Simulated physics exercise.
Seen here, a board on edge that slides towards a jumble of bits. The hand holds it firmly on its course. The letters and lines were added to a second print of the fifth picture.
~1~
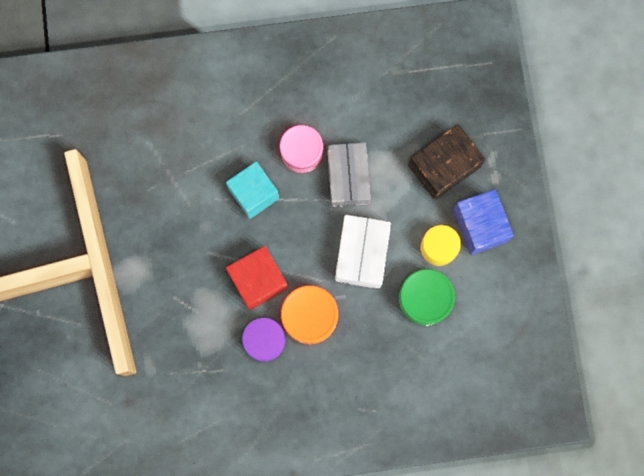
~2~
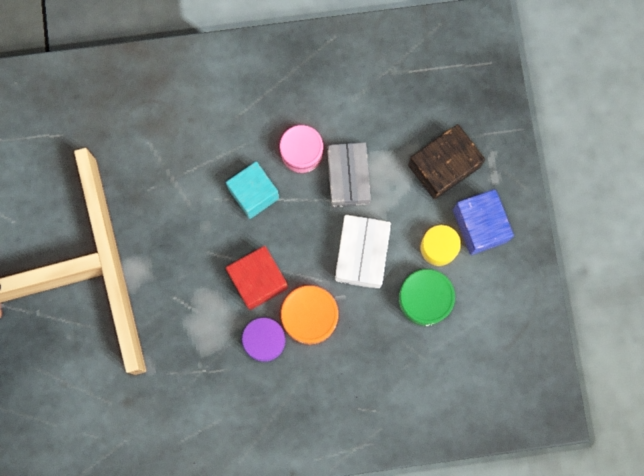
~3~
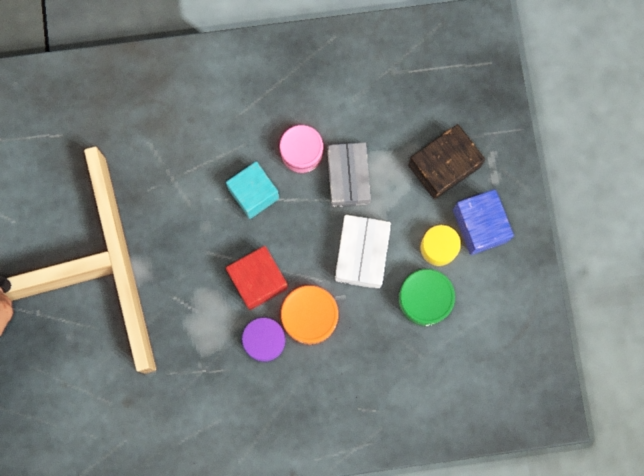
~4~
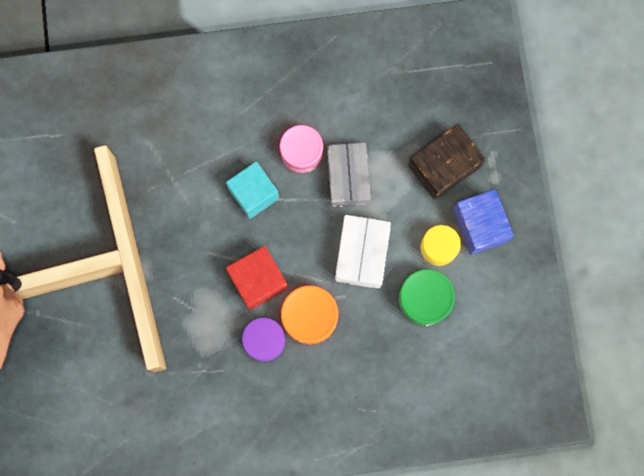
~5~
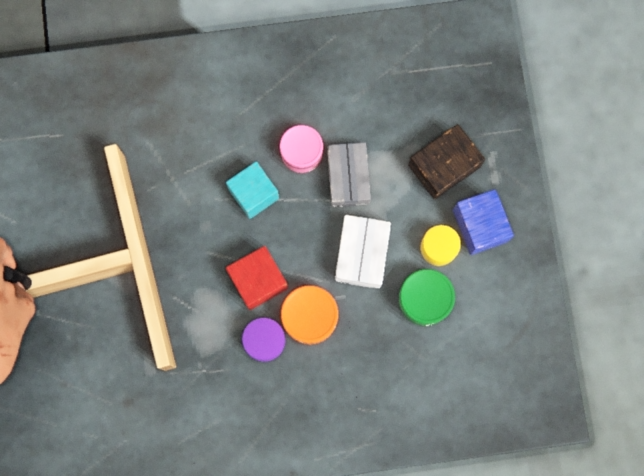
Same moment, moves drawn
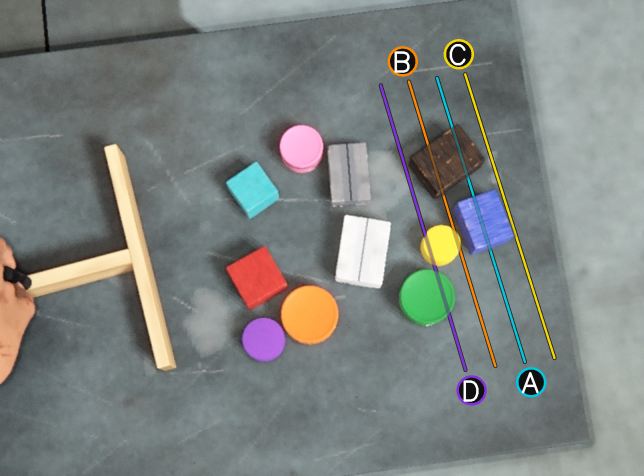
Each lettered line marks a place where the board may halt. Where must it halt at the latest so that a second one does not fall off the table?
No farther than D.
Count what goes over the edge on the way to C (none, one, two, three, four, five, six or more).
Six or more.
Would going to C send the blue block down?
By then, yes.
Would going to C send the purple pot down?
By then, no.
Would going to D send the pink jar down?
No.
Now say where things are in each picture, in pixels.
In the first picture, yellow pot (440, 246); white box (363, 252); purple pot (264, 340).
In the second picture, board (105, 258); black block (446, 162).
In the third picture, board (116, 256); green jar (427, 298).
In the fourth picture, board (126, 255); blue block (482, 222).
In the fifth picture, board (136, 254); orange tub (310, 316); grey box (349, 175); yellow pot (440, 246).
On the copy, A at (480, 216); B at (451, 220); C at (509, 212); D at (422, 224).
On D. First, board (240, 240); purple pot (294, 335); orange tub (333, 306).
Then, board (344, 226); blue block (496, 217); yellow pot (465, 242).
Finally, board (421, 216); blue block (546, 197); yellow pot (541, 236); none fallen.
By contrast, A drops five; B drops three; C drops six.
